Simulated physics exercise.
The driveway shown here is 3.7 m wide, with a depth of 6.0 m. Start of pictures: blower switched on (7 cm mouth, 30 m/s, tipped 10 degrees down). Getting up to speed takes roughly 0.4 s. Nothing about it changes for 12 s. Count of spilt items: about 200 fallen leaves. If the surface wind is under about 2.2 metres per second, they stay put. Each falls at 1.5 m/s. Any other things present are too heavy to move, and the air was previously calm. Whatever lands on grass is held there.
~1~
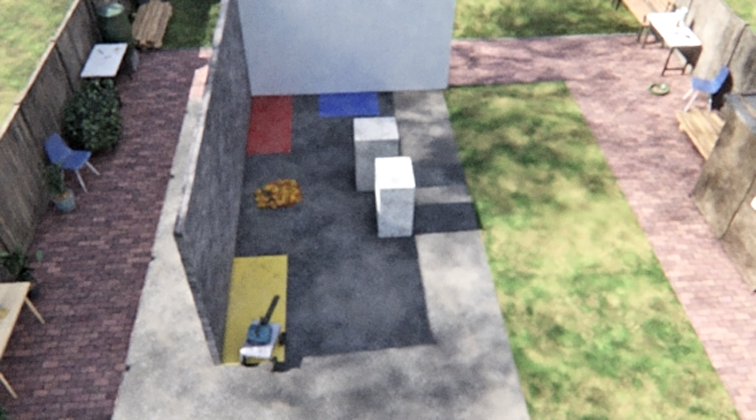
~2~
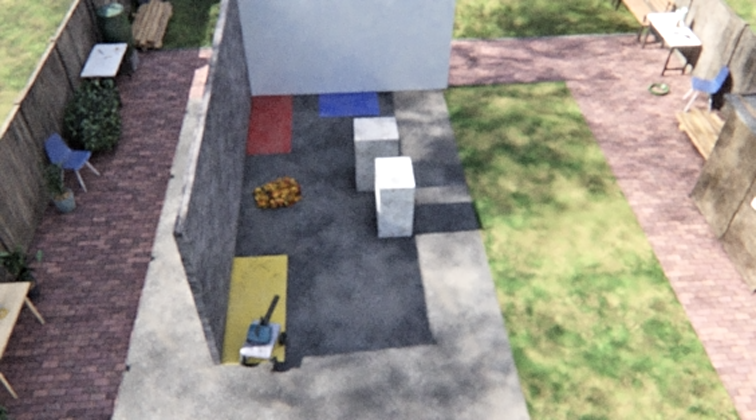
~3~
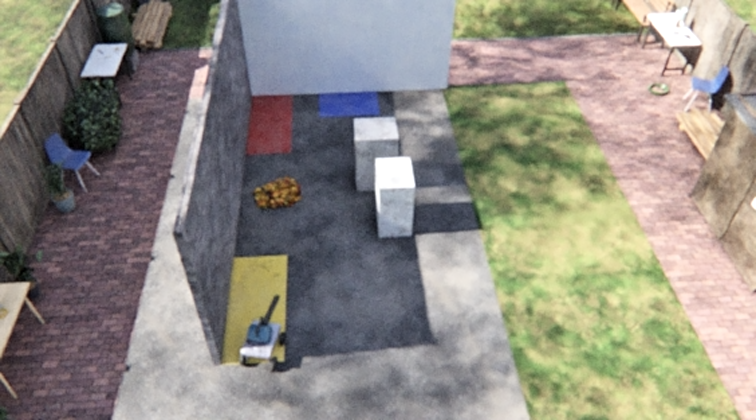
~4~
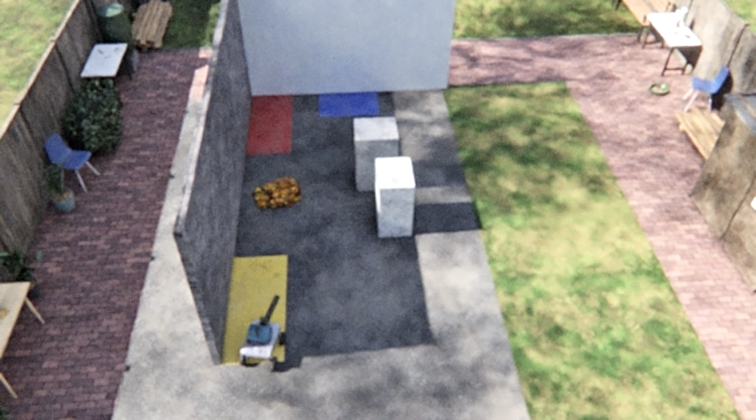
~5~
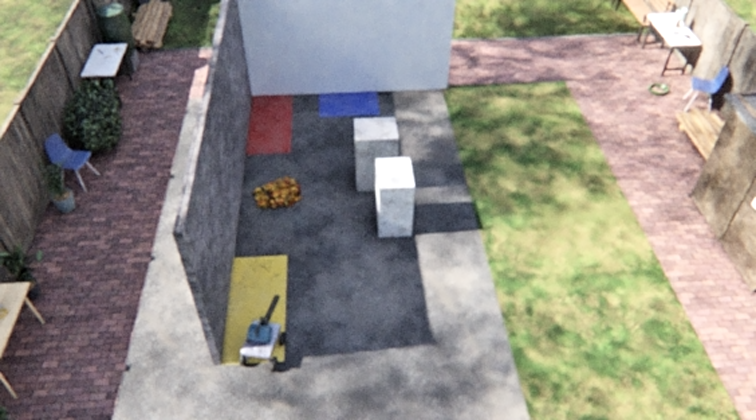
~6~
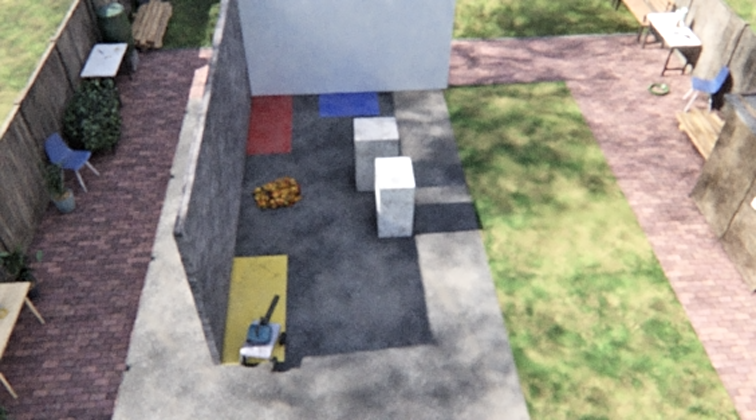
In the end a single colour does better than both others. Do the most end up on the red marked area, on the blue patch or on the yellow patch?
It is red.
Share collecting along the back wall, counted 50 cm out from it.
Share: Approx. 5 %.
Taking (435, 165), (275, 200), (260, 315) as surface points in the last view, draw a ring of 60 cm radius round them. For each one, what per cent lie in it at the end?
Estimates in listed order: 0 %; 15 %; 0 %.
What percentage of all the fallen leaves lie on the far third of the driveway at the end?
About 70 percent.
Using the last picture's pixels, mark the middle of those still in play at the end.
(278, 147).
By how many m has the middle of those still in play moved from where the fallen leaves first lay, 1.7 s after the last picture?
The centre ends up some 0.6 m from the start.
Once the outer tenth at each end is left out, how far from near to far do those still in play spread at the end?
2.0 m, roughly.
Then, 1.7 s after the last picture, 0 % are on the yellow patch, 5 % on the red marked area and 0 % on the blue patch; the middle of those still in play is near (281, 172); 2 % have settled or left.
Then, 3.1 s after the last picture, 0 % are on the yellow patch, 10 % on the red marked area and 3 % on the blue patch; the middle of those still in play is near (280, 164); 7 % have settled or left.
Then, 5.8 s after the last picture, 0 % are on the yellow patch, 22 % on the red marked area and 4 % on the blue patch; the middle of those still in play is near (278, 152); 14 % have settled or left.
Then, 11.2 s after the last picture, at the end, 0 % are on the yellow patch, 30 % on the red marked area and 4 % on the blue patch; the middle of those still in play is near (278, 147).
